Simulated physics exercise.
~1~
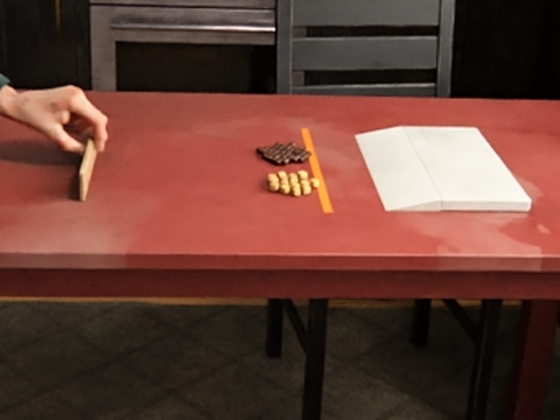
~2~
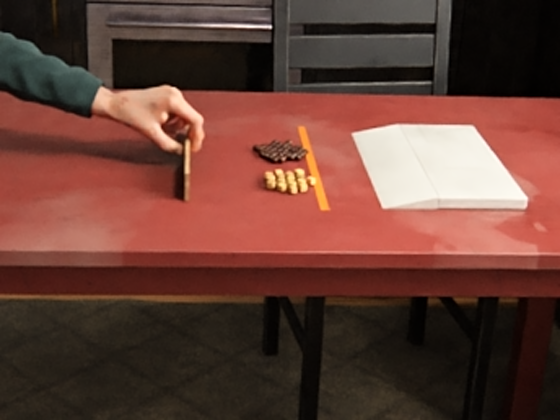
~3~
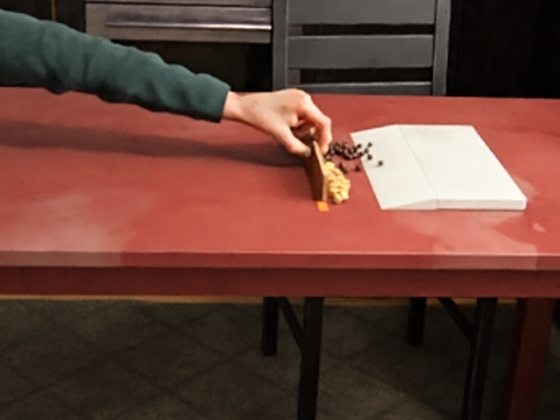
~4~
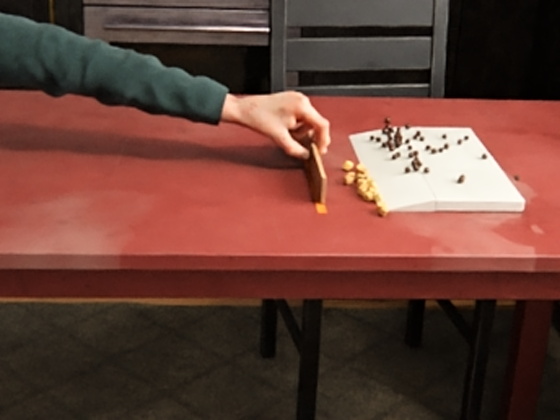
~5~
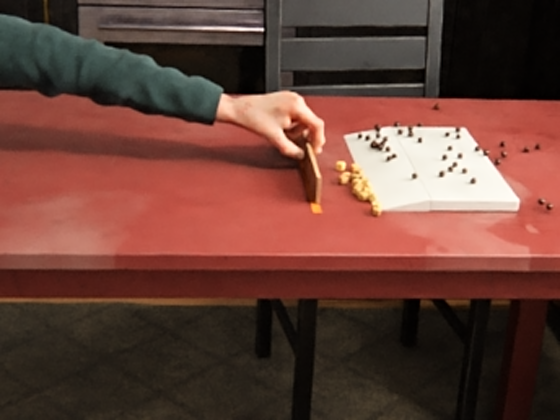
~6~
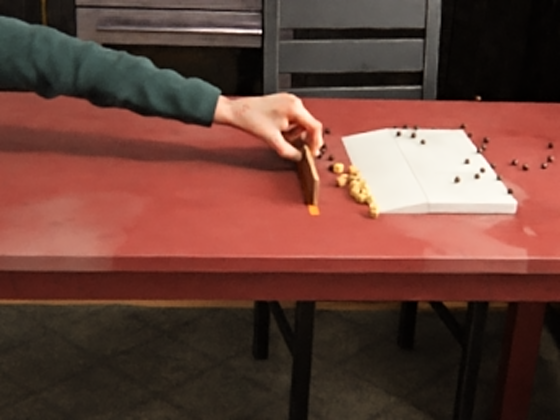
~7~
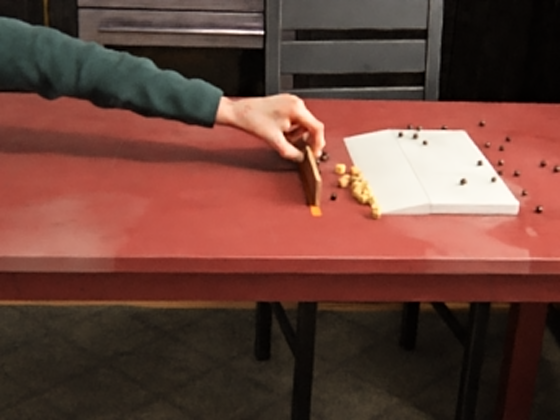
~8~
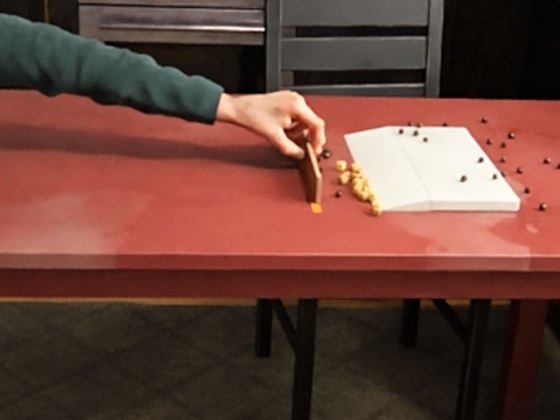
At first, a hand holds a small strip of wood upright at the left of a red table, with a dark heap and a yellowish heap resting by orange tape, and a white ramp and slab to the right. The hand slides the strip rightward into both heaps, shoving them ahead, and halts at the tape. The dark pieces run on, scattering up over the white ramp and slab, while the yellowish ones bunch up at its near edge. Several dark pieces spill beyond the slab and a few sit back near the strip. Finally, the yellowish batch remains short of the ramp, with most dark pieces over the top.
